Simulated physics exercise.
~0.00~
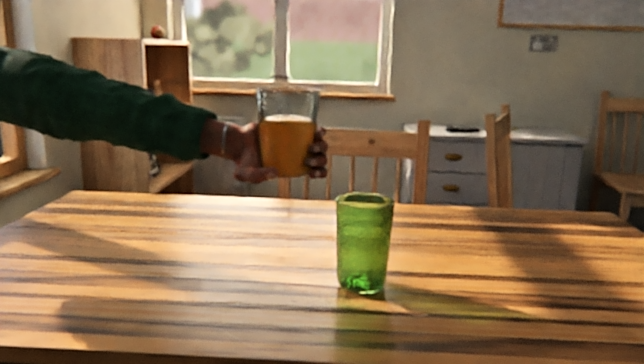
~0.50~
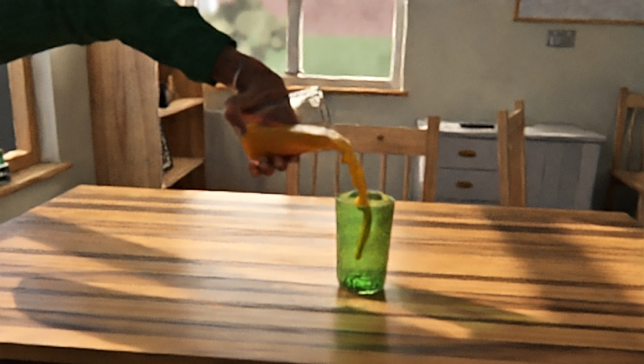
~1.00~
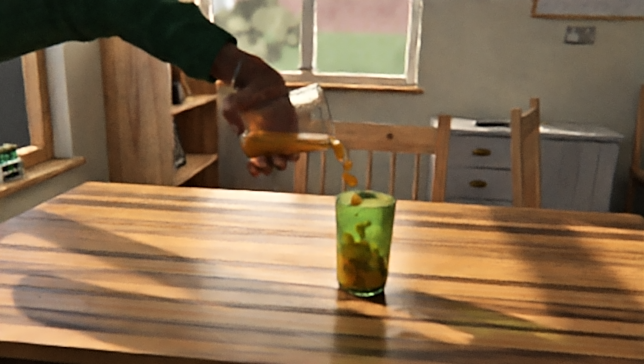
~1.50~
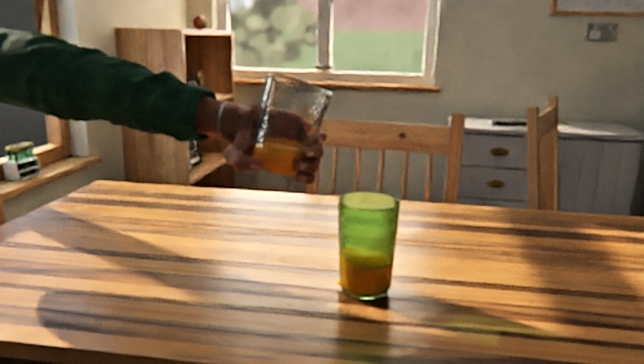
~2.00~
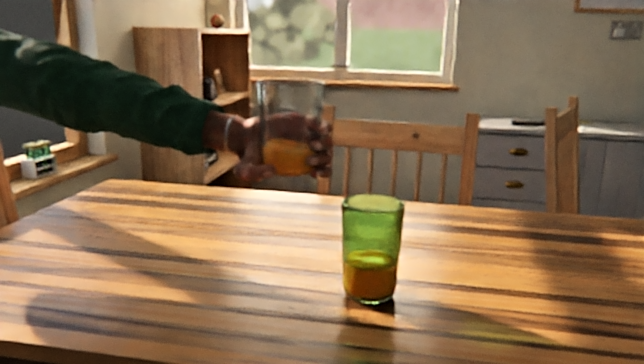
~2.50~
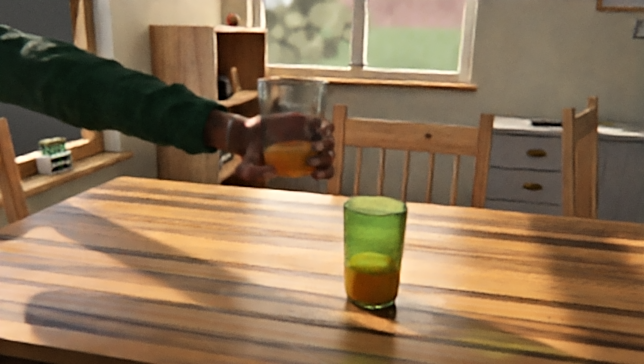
A hand in a dark green sleeve held a clear glass of orange juice above a wooden table, tipped it rightwards to pour some into an empty green tumbler, then levelled it, leaving the tumbler partly filled and some juice still in the glass.
